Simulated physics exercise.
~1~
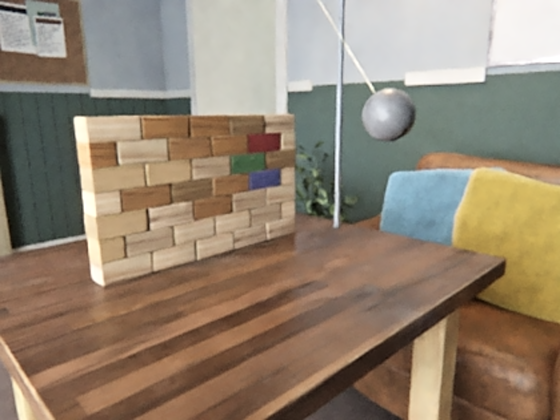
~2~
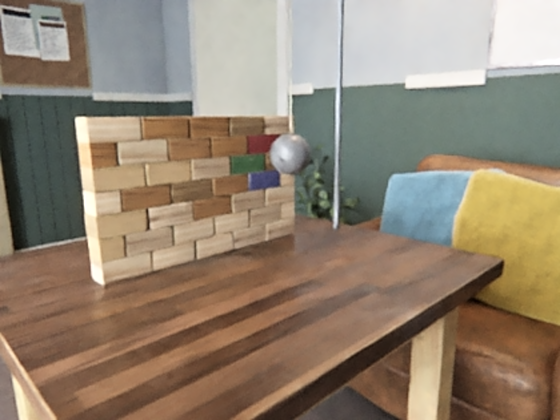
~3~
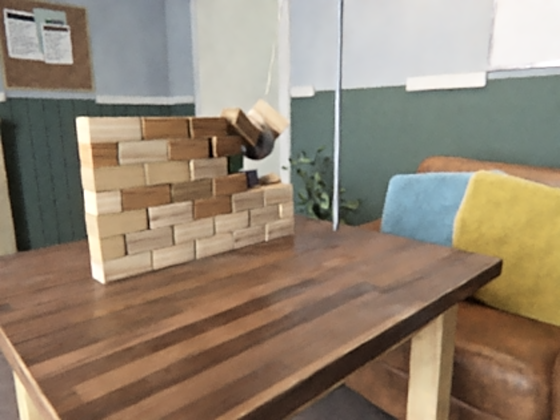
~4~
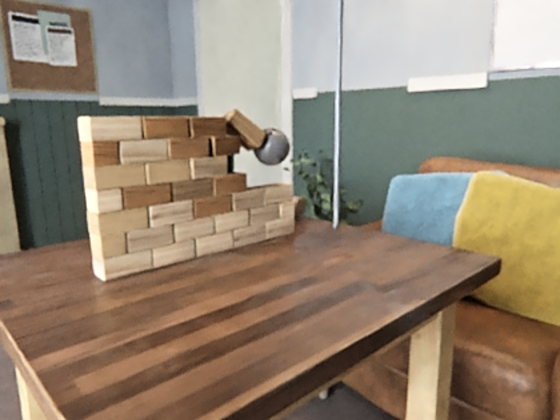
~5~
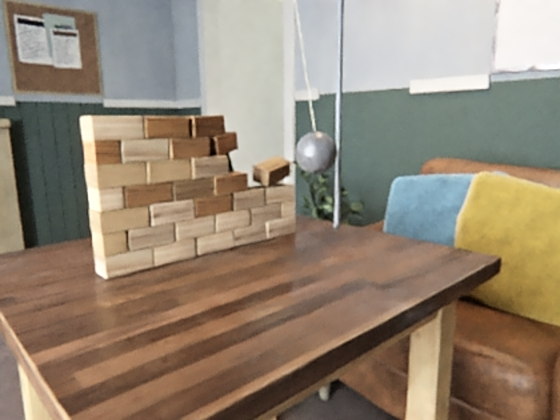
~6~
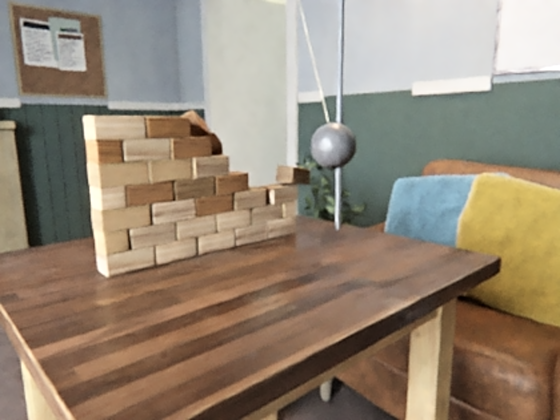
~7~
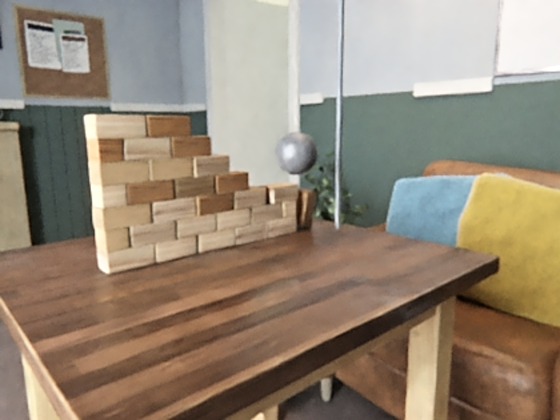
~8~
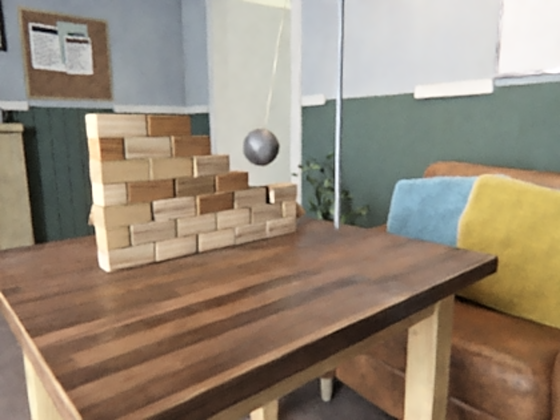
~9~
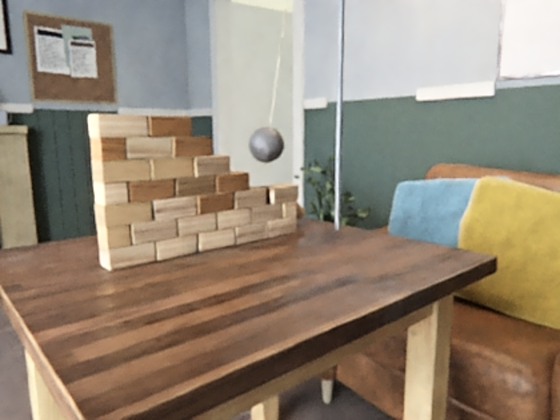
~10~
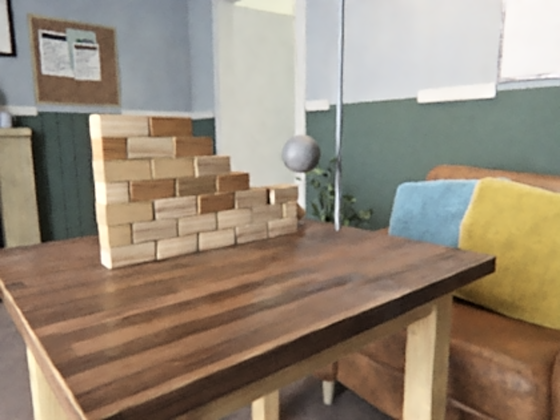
On a wooden table near a brown sofa, a hanging grey ball swung left into a wall of wooden blocks, knocked the coloured ones and others off its upper right side, then swayed beside the stepped wall that was left standing.
